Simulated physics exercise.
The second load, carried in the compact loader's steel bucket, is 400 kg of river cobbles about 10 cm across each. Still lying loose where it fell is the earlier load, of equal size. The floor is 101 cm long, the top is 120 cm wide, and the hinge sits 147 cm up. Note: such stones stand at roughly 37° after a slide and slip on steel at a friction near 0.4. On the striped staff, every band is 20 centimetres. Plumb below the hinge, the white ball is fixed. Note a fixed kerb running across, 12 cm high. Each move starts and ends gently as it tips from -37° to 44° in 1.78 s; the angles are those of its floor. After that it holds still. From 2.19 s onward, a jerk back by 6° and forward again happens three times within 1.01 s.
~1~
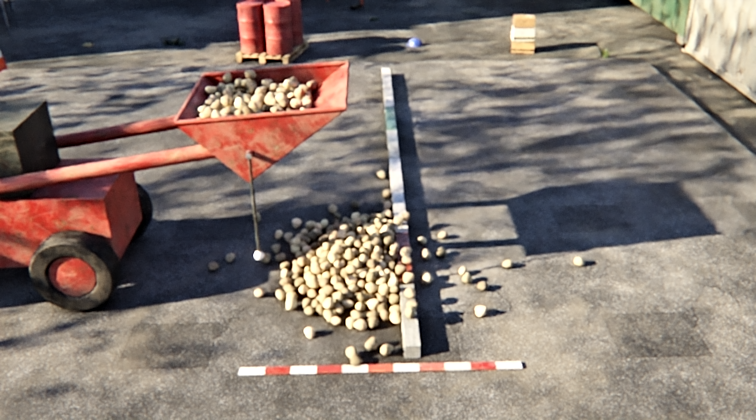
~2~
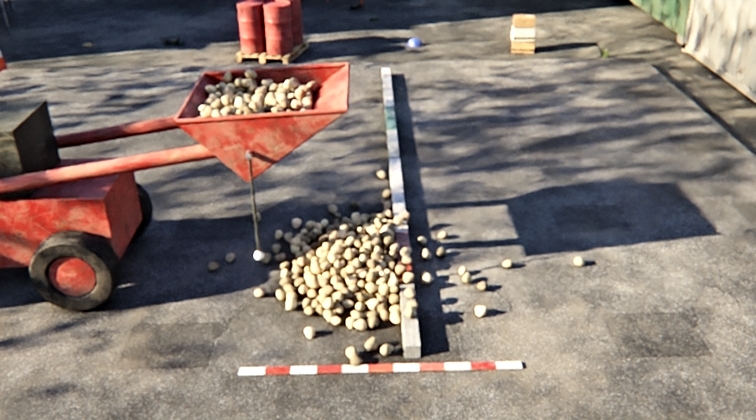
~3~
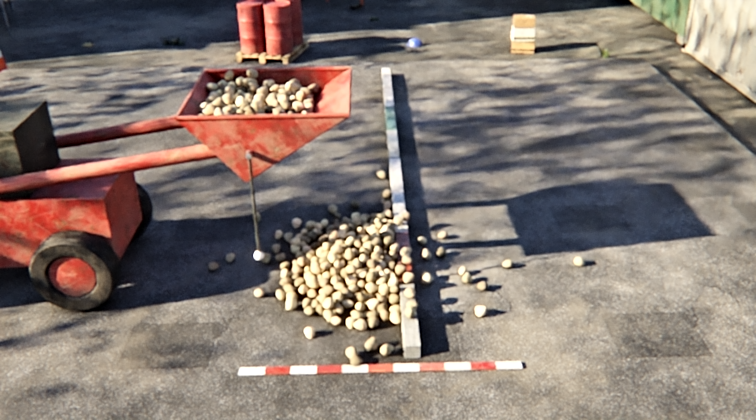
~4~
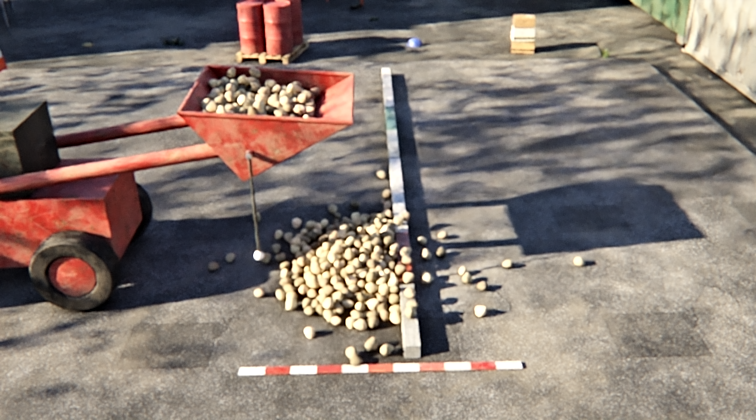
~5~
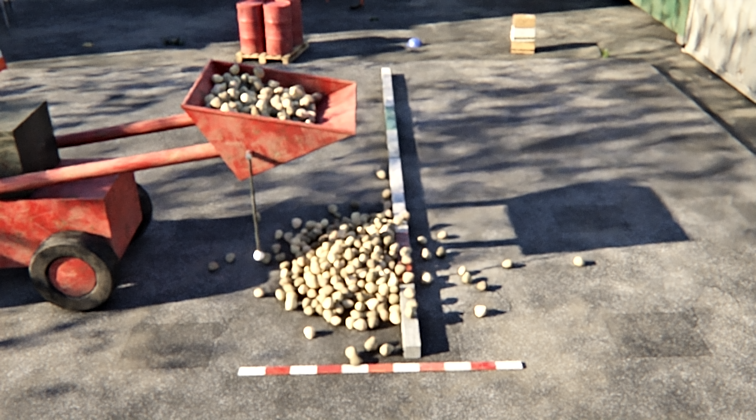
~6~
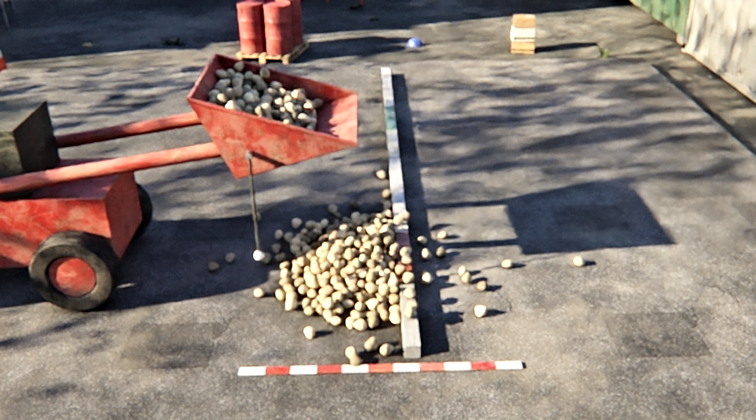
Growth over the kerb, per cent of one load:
27 percent.
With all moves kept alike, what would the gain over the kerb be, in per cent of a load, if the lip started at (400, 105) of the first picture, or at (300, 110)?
75 % and 0 %.
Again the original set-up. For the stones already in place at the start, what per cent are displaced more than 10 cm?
Around 15 in a hundred.
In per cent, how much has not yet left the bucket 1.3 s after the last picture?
Still inside: Some 30 %.
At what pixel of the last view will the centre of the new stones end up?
In the last view, somewhere near (377, 252).
Then, 0.7 s after the last picture the floor is at 32°; in per cent of one load, 100 in the bucket, 97 on this side of the kerb, 3 over the kerb; the foremost stones are at (483, 269).
Then, 1.3 s after the last picture the floor is at 44°; in per cent of one load, 29 in the bucket, 168 on this side of the kerb, 4 over the kerb; the foremost stones are at (483, 269).
Then, 3.1 s after the last picture the floor is at 44°; in per cent of one load, 0 in the bucket, 169 on this side of the kerb, 31 over the kerb; the foremost stones are at (580, 278).
Then, 5.8 s after the last picture the floor is at 44°; in per cent of one load, 0 in the bucket, 169 on this side of the kerb, 31 over the kerb; the foremost stones are at (580, 278). Net gain over the kerb, 27.
